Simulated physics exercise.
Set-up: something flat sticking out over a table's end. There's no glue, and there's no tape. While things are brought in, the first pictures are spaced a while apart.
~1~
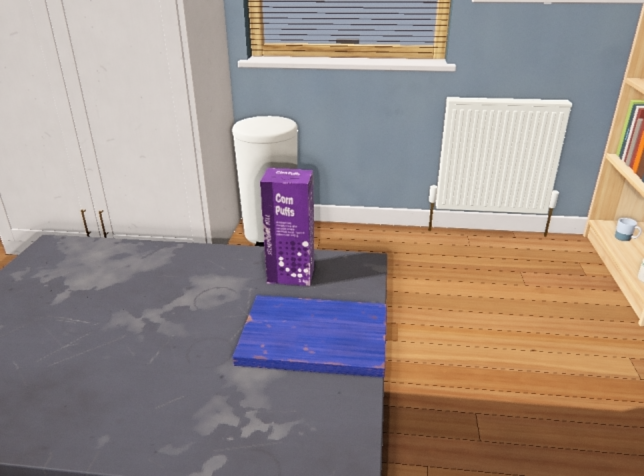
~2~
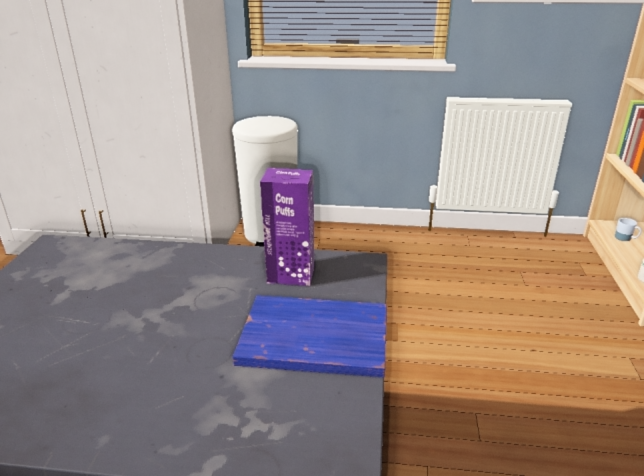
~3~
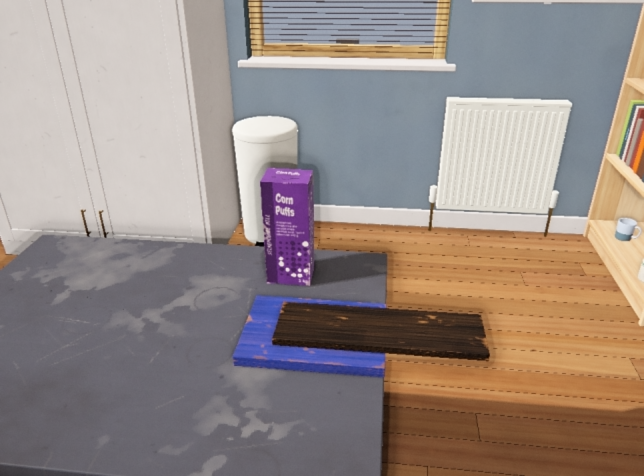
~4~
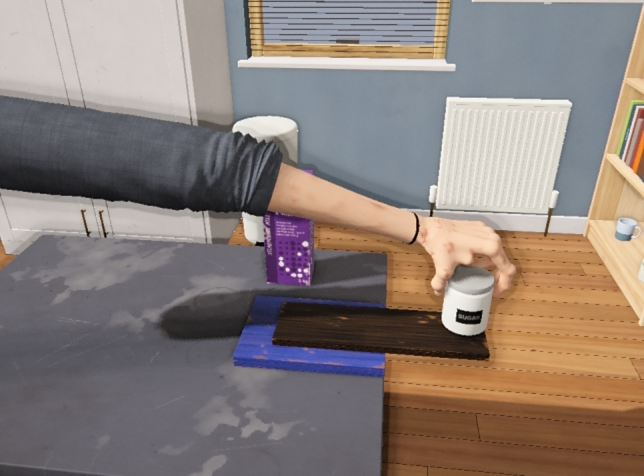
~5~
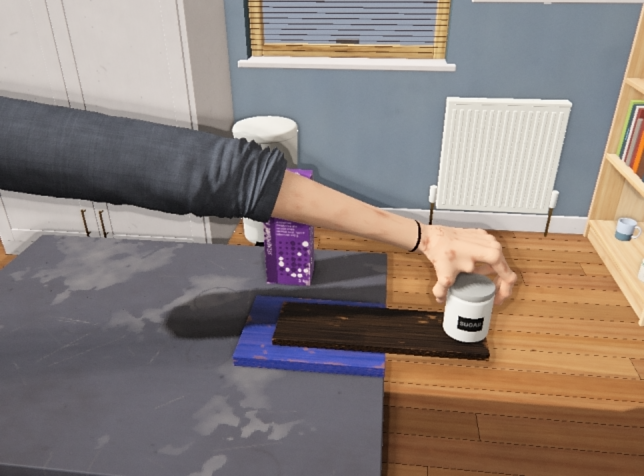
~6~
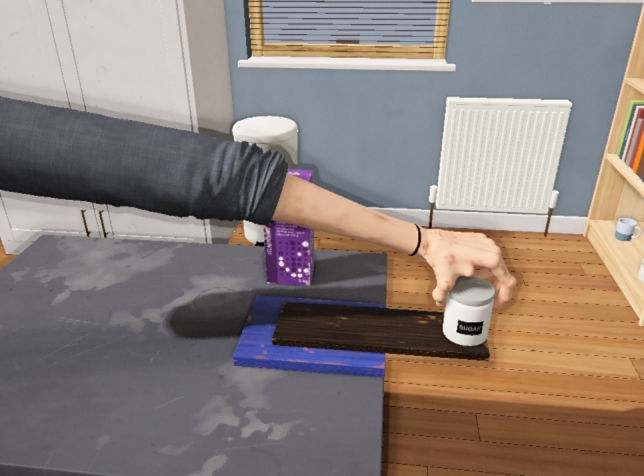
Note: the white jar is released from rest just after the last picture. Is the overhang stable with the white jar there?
The result will most likely be a drop.
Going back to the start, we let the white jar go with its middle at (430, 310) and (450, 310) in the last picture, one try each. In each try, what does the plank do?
The first time it drops; the second time it drops.
Then, 0.50 s on from there, white jar and black plank now down on the floor or falling.
Then, 0.70 s on from there, things are still on the move.
In the end, down on the floor or falling, white jar and black plank; the other 2 unmoved. The plank goes over.
